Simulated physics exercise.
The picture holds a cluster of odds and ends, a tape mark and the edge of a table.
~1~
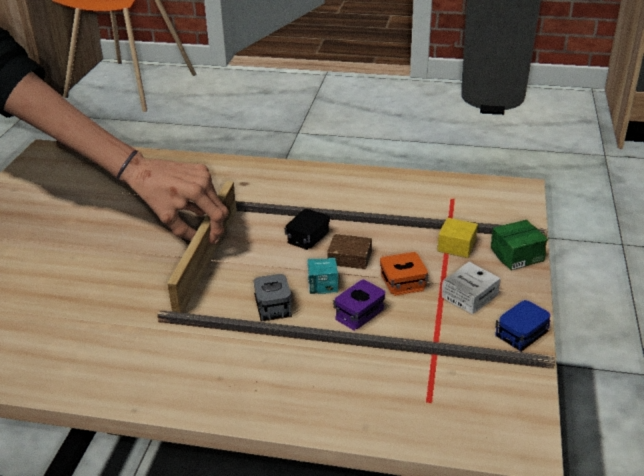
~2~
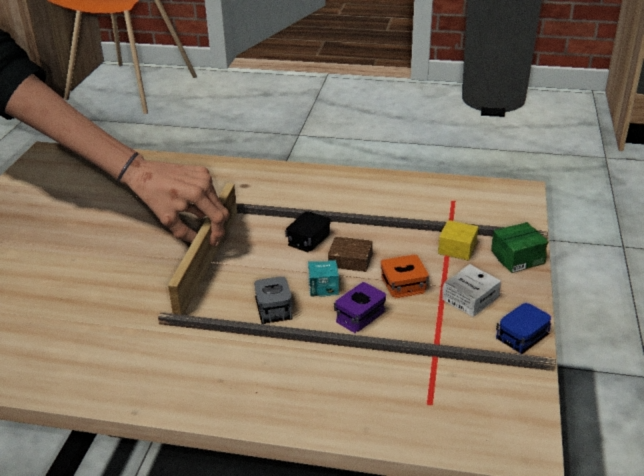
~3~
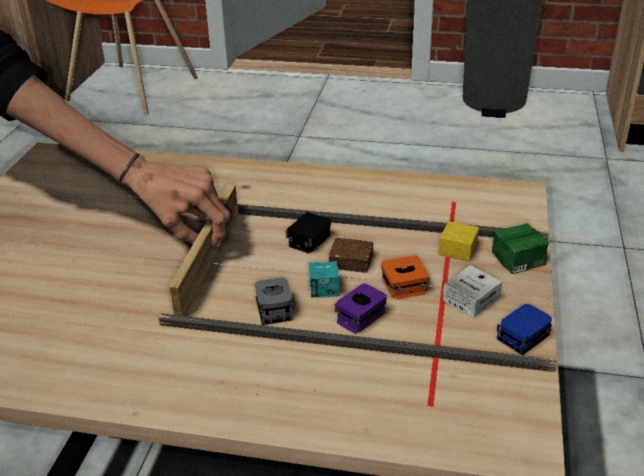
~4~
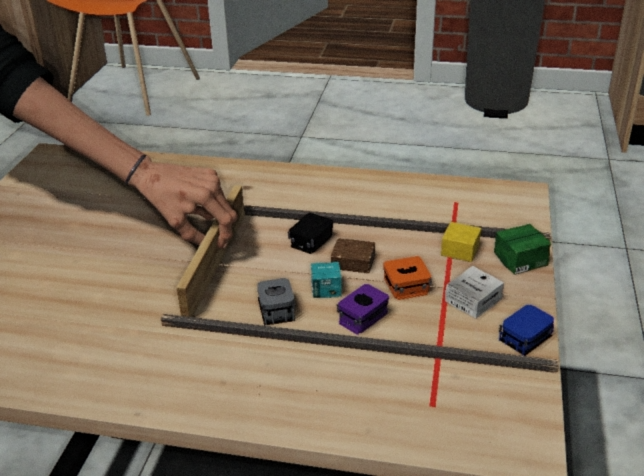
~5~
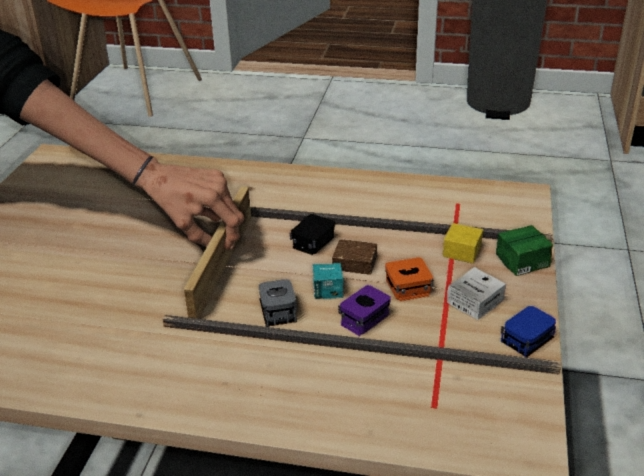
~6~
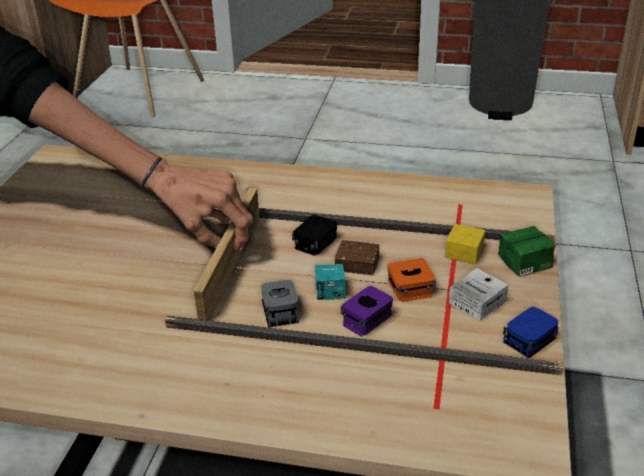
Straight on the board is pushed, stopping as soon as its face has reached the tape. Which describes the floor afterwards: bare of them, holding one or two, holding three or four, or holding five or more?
The floor is bare of them.
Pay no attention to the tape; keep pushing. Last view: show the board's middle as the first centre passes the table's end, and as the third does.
At (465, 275) for the first, at (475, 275) for the third.
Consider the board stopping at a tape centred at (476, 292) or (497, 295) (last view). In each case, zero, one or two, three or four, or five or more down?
First spot, 1 or 2; second spot, three or four.
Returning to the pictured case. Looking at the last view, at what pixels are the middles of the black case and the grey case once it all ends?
Final pixels, roughly: (470, 246) for the first, (462, 328) for the other.
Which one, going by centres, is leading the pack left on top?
Foremost: The green box.
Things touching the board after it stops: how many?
Count recorded: 4.
Soon after, none off yet; blue case at rest near (531, 332); green box at rest near (527, 251); white box at rest near (479, 294).
Then, none off yet; blue case at rest near (531, 332); green box at rest near (527, 251); white box moved about its own width near (511, 296).
At rest, the number that fall off is zero.
